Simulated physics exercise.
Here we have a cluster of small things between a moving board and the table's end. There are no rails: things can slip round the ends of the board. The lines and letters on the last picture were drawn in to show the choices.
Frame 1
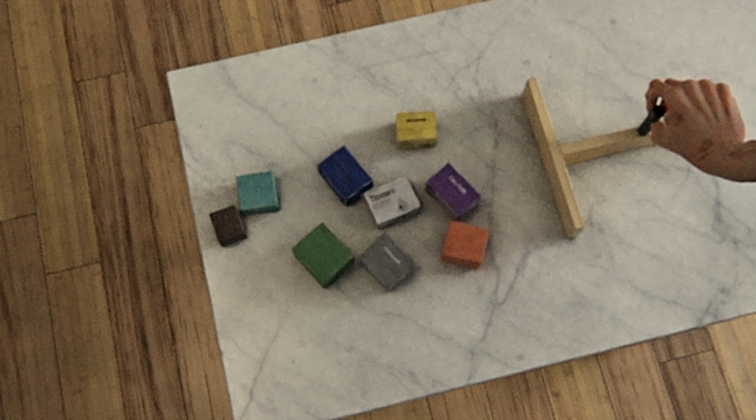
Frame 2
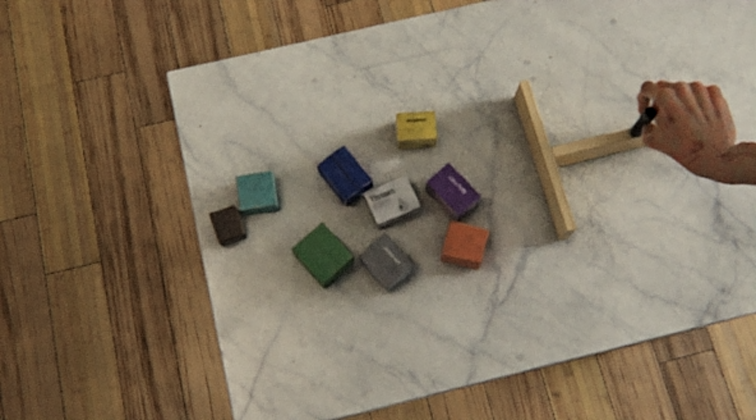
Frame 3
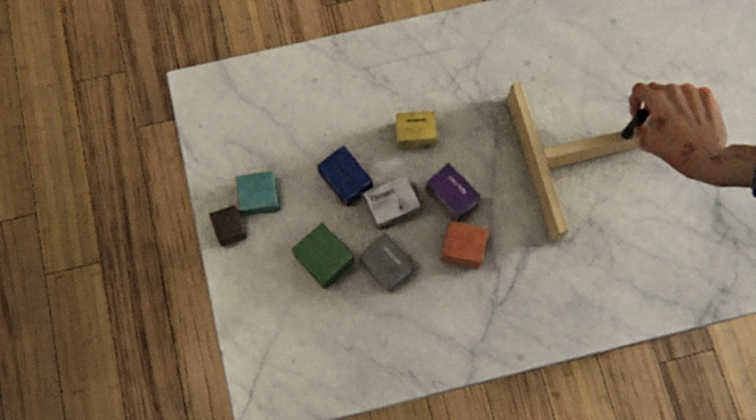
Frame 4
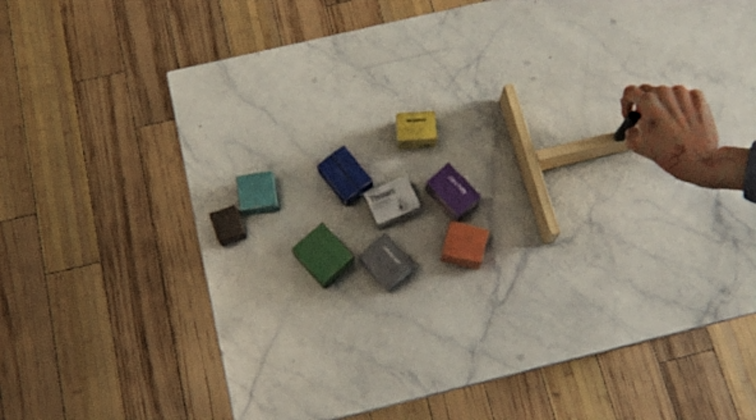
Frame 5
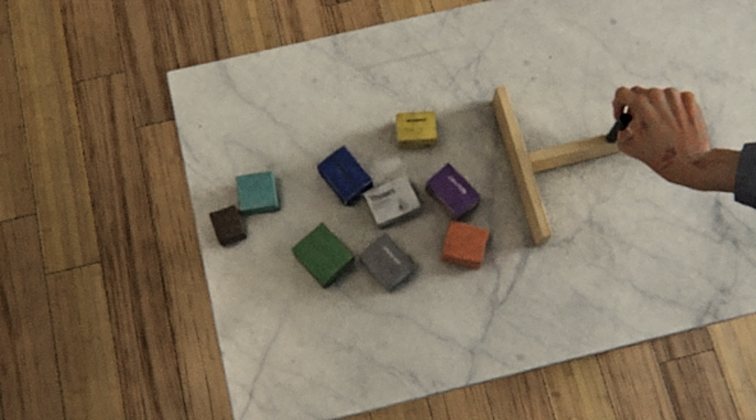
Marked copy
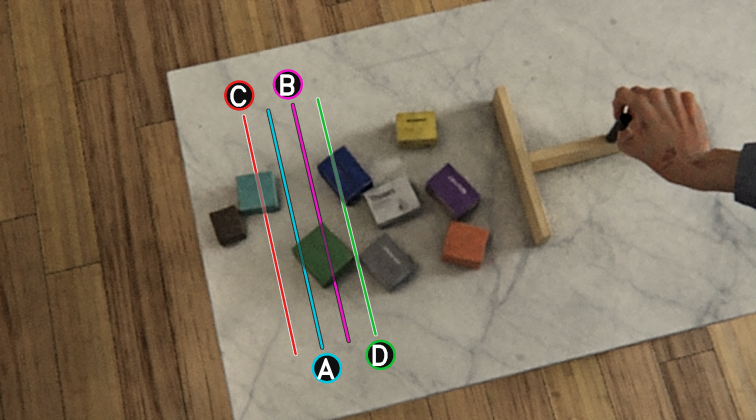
A hand holding a wooden T-shaped pusher slid its board slowly a short way left across a marble tabletop, toward a scattered cluster of small colored blocks, which all stayed still.
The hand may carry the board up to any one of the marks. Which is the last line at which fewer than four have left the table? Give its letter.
No fourth one falls up to C.
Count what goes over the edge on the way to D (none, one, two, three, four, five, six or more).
The count is none.
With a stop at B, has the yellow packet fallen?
No.
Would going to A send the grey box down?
By then, no.
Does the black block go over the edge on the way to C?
By then, yes.
On the copy, A at (294, 224); B at (320, 218); C at (269, 230); D at (346, 212).
On C. First, board (433, 180); orange block (426, 262); grey box (379, 263).
Then, board (342, 202); black block (217, 234); green block (249, 269).
Finally, board (269, 219); green block over the edge; black block over the edge; three fallen.
By contrast, A is within the limit but short; B is within the limit but short; D is within the limit but short.
